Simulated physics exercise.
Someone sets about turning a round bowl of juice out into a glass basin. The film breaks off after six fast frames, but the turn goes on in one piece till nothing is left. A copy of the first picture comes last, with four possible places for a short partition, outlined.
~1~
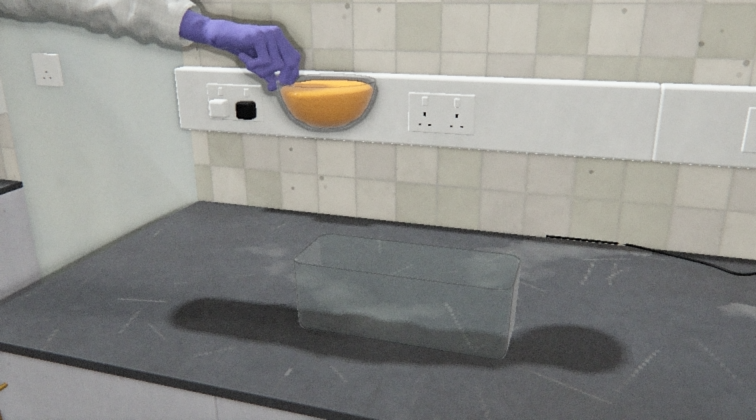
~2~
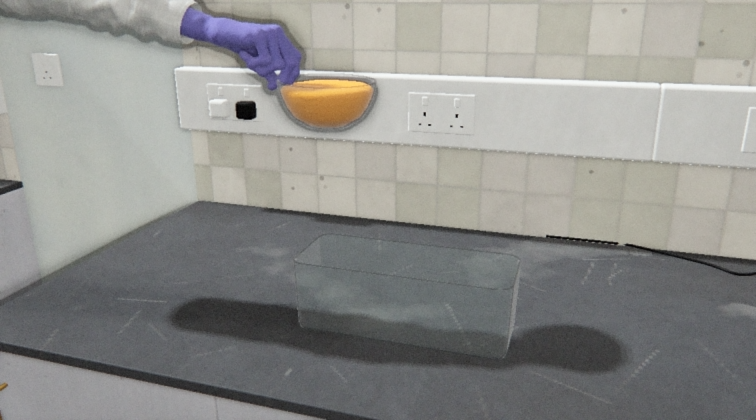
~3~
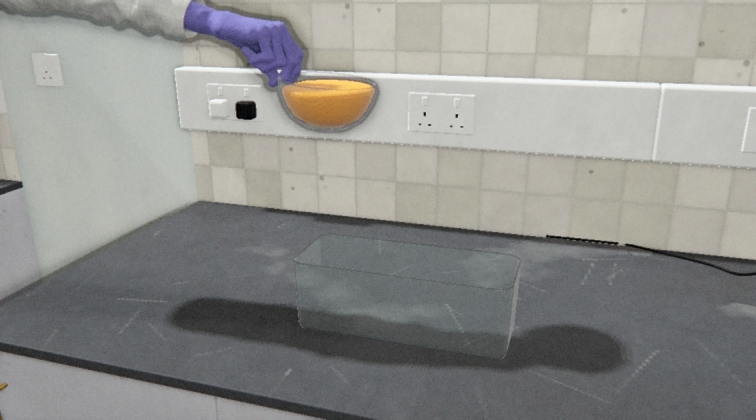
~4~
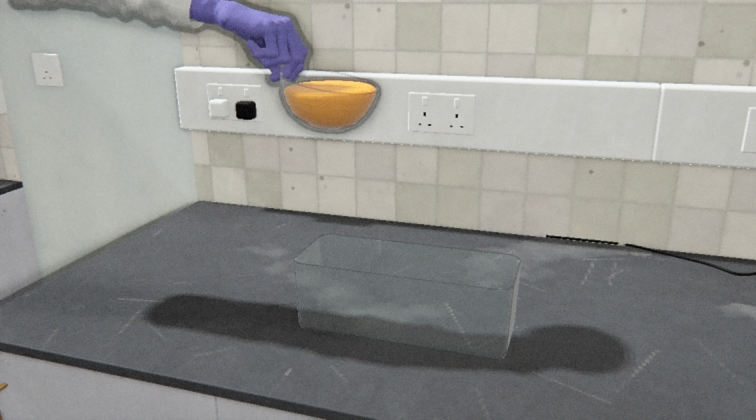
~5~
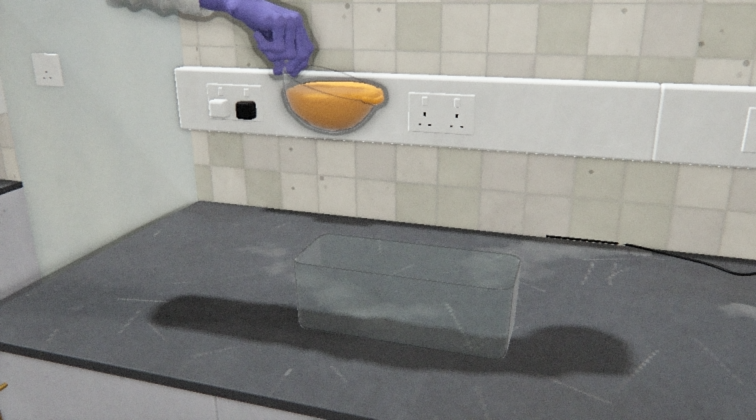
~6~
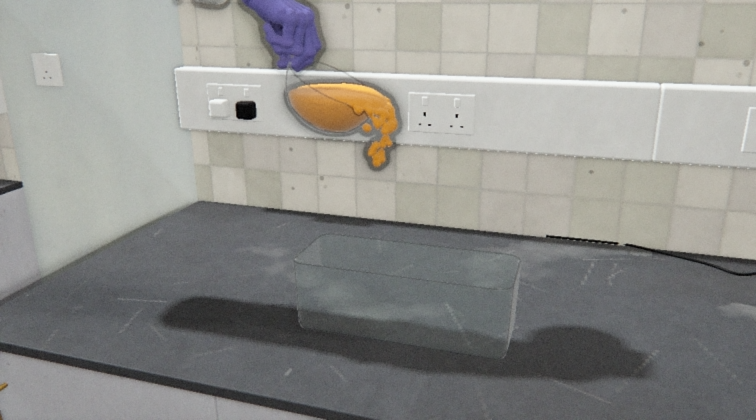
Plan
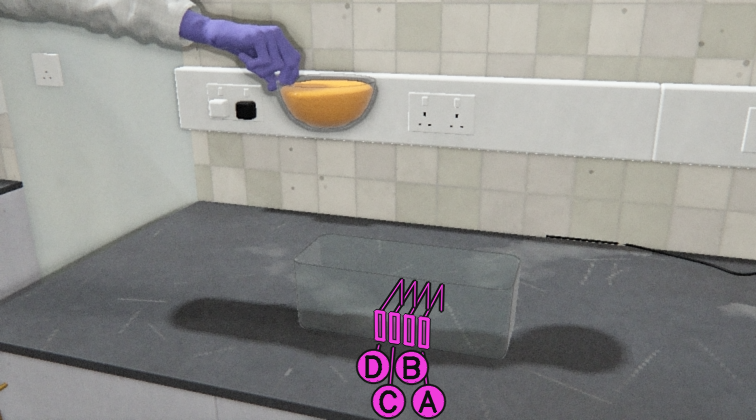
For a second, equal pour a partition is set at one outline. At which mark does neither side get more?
Take A.
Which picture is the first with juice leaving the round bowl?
In picture 5.
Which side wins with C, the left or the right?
The right one.
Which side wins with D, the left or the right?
More ends on the right.
On the marked copy, A at (422, 352); B at (407, 349); C at (393, 347); D at (378, 345).
For position A, about 52 % ends left of the wall and 46 % right of it.
For position B, about 30 % ends left of the wall and 68 % right of it.
For position C, about 15 % ends left of the wall and 83 % right of it.
For position D, about 7 % ends left of the wall and 91 % right of it.
